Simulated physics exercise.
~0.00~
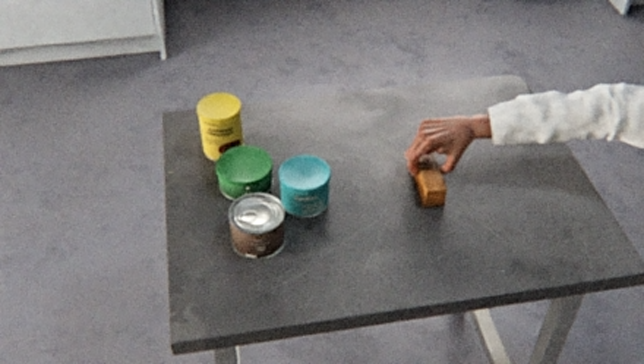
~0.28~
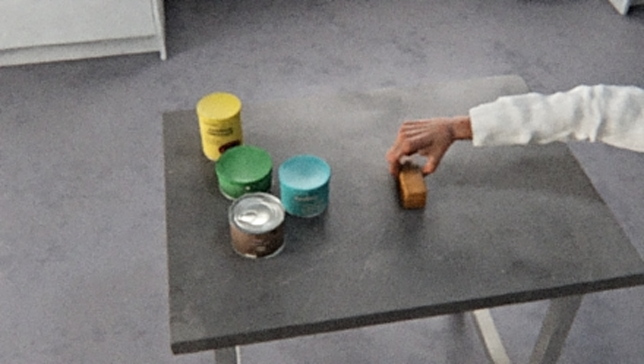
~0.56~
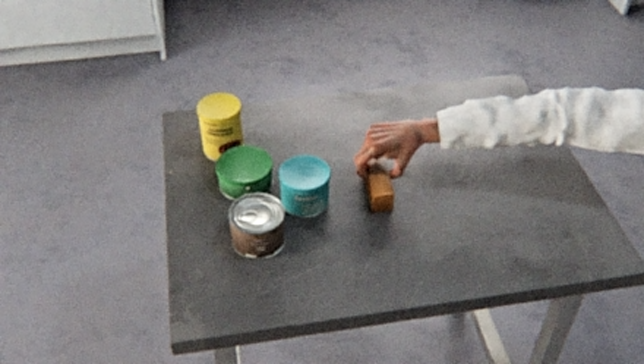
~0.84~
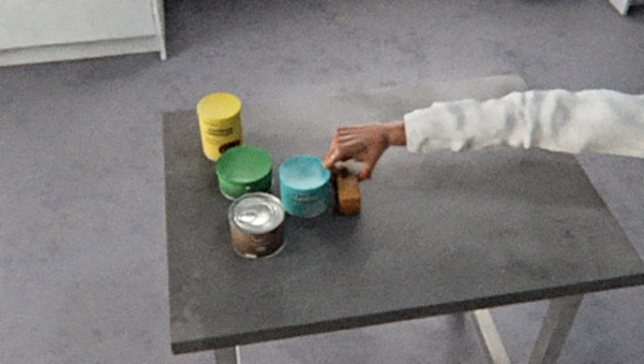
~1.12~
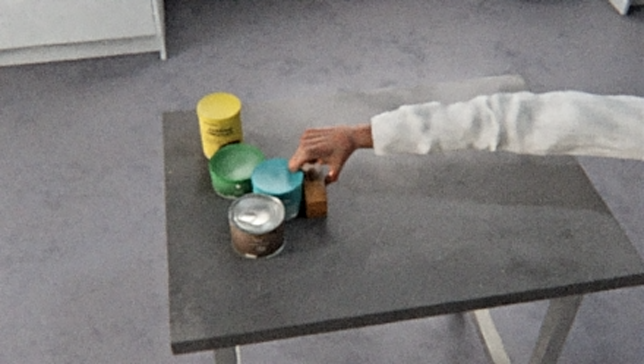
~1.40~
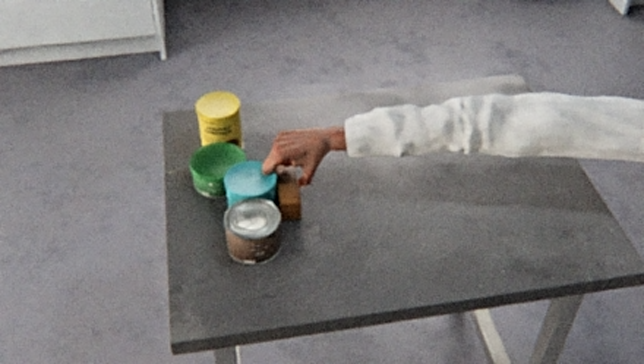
A hand sliding a small wooden block left across a dark table, pushing a turquoise tub and a green tub leftward together.
